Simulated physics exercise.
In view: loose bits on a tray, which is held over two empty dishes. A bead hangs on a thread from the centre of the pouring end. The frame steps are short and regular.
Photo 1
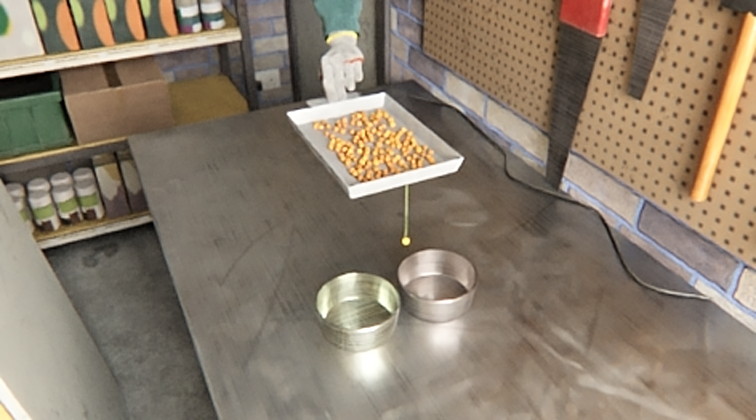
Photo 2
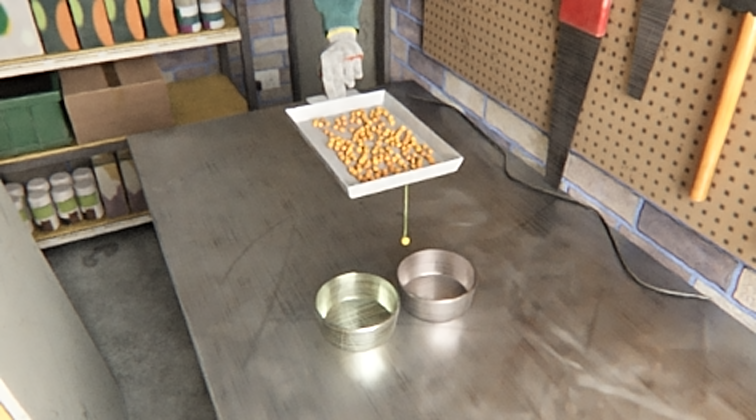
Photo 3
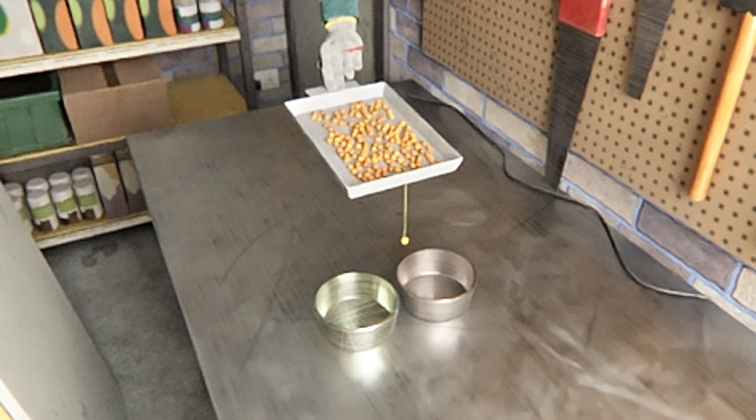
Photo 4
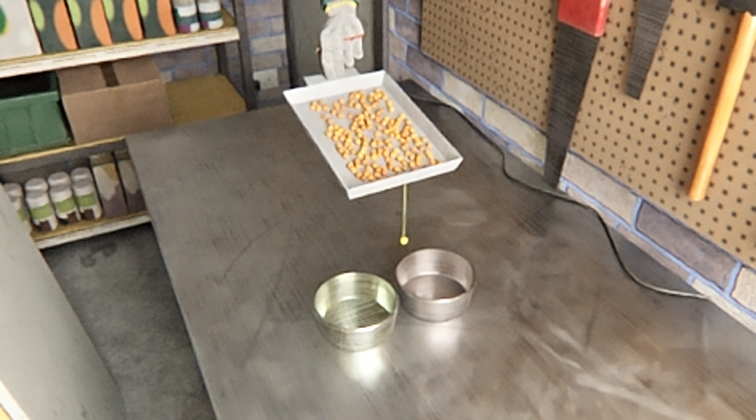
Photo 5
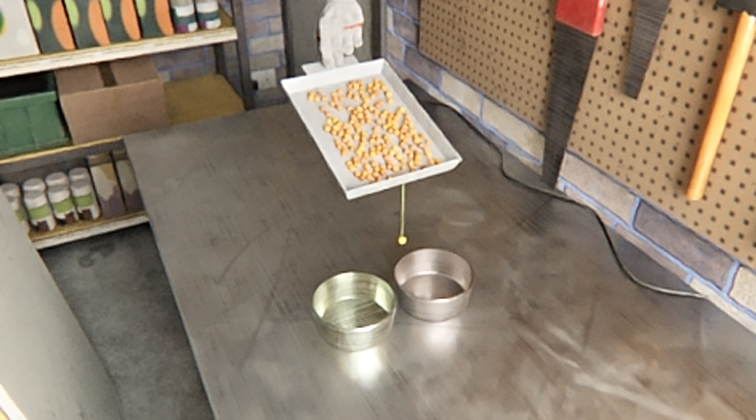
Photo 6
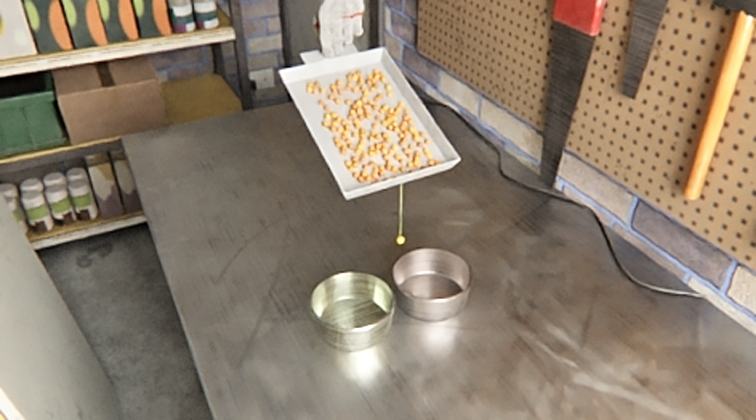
A workshop with a dark metal bench, a pegboard of tools on the right and stocked shelves on the left is seen from above at an angle. A gloved hand holds a white tray of orange-yellow chickpeas above two empty round metal dishes, a yellow bead hanging from its near edge. The hand rises, gradually tilting the tray toward its near left corner, while the chickpeas shift slightly.
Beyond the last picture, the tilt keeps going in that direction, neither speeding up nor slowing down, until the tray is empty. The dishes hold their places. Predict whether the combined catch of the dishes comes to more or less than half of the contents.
The combined catch is more than half.
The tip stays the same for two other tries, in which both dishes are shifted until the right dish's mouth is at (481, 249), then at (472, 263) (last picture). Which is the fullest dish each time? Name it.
The one at left the first time, the one at left the second.
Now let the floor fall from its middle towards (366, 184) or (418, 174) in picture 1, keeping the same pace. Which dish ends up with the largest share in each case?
Result of try 1 is the left side, of try 2 the right side.
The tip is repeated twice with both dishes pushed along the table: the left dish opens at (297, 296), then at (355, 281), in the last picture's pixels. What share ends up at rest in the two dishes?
60 %, then 90 %.
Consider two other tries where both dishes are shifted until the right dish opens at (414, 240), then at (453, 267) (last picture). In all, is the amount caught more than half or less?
So that's a lesser portion the first time round, a greater portion the second.
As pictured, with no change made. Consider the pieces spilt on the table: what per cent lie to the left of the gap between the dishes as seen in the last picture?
About 40 per cent.
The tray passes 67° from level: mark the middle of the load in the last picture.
In the last view, the load is centred close to (392, 170).
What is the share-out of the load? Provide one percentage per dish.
Roughly: Left 40 %, right 50 %.
Shortly afterwards, tray tipped steeply; all but a few on the tray; only a few in the right dish; a little in the air.
Next, tray tipped past a quarter turn; a little on the tray; near a quarter in the left dish; near a quarter in the right dish; a little outside both; near a third in the air.
Some moments later, tray tipped past a quarter turn; near a third in the left dish; near half in the right dish; a little outside both.
In the end, tray tipped past a quarter turn; near a third in the left dish; near half in the right dish; a little outside both.
